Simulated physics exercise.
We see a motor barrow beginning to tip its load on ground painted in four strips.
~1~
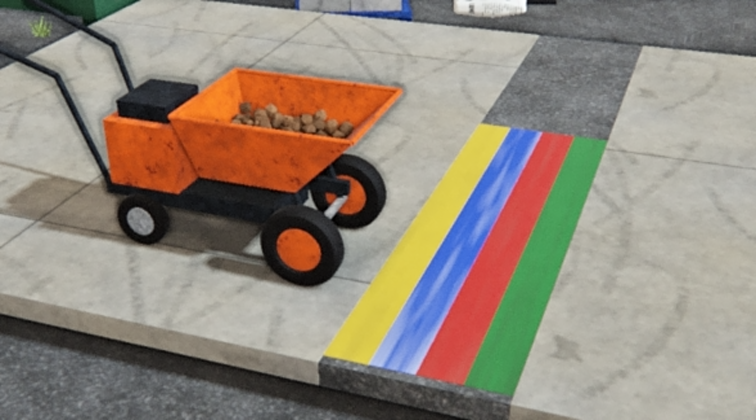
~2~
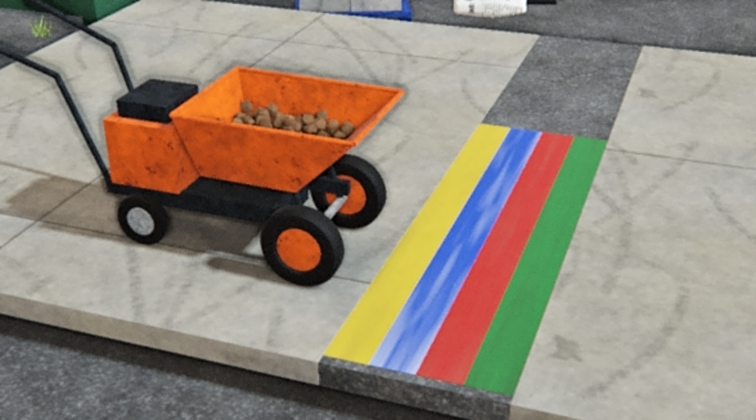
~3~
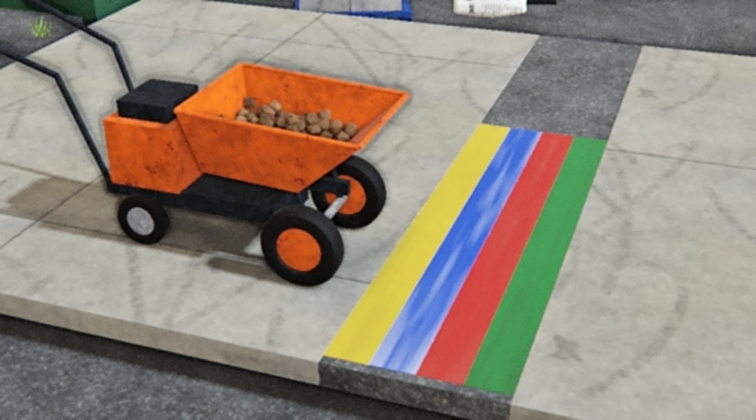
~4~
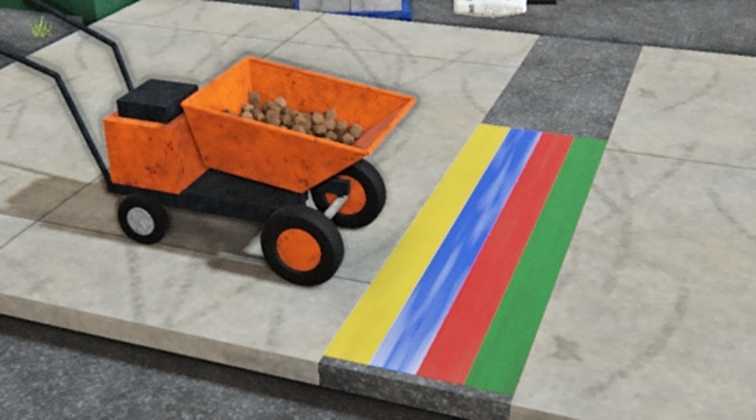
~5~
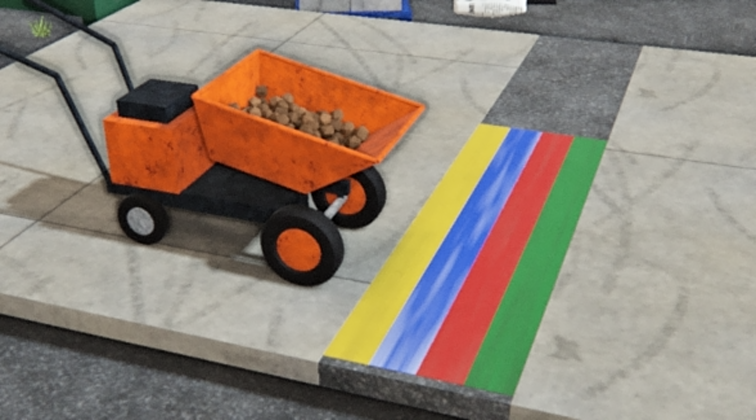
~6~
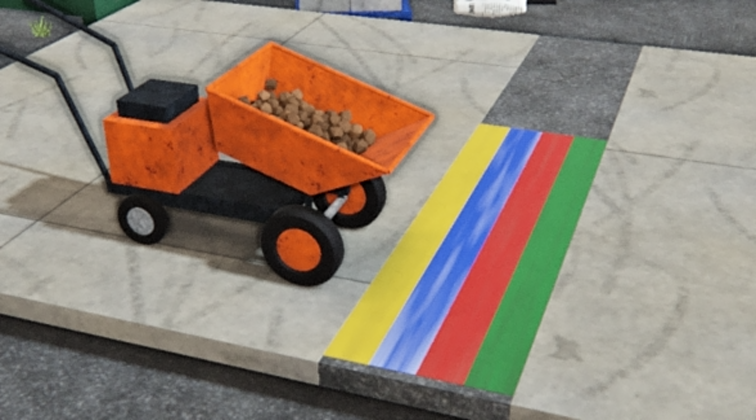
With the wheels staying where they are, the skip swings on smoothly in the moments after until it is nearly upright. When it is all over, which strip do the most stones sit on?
On the red strip.
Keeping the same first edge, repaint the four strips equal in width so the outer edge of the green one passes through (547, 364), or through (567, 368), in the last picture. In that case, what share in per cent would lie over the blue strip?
20 and 20 percent, roughly.
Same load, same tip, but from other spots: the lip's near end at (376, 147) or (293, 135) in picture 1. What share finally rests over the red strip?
First spot: About 20 percent; second spot: About 20 percent.
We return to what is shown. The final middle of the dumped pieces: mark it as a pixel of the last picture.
Last view, resting centre - approx. (508, 284).
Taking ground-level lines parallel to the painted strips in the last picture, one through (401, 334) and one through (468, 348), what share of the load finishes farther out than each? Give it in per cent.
I'd say about 90 and about 50 in a hundred.
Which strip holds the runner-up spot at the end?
Next in line comes the green one.
Soon after the last picture, skip tipped steeply; all in the skip.
A little later, skip tipped right over; most in the skip; a stray few over the blue strip; a small part over the red strip; a stray few over the green strip.
Later still, skip tipped right over; about a quarter in the skip; a small part over the blue strip; about a third over the red strip; about a quarter over the green strip; about a quarter off the paint.
By the end, skip tipped right over; a small part in the skip; none over the yellow strip; a small part over the blue strip; about a third over the red strip; about a quarter over the green strip; about a quarter off the paint.
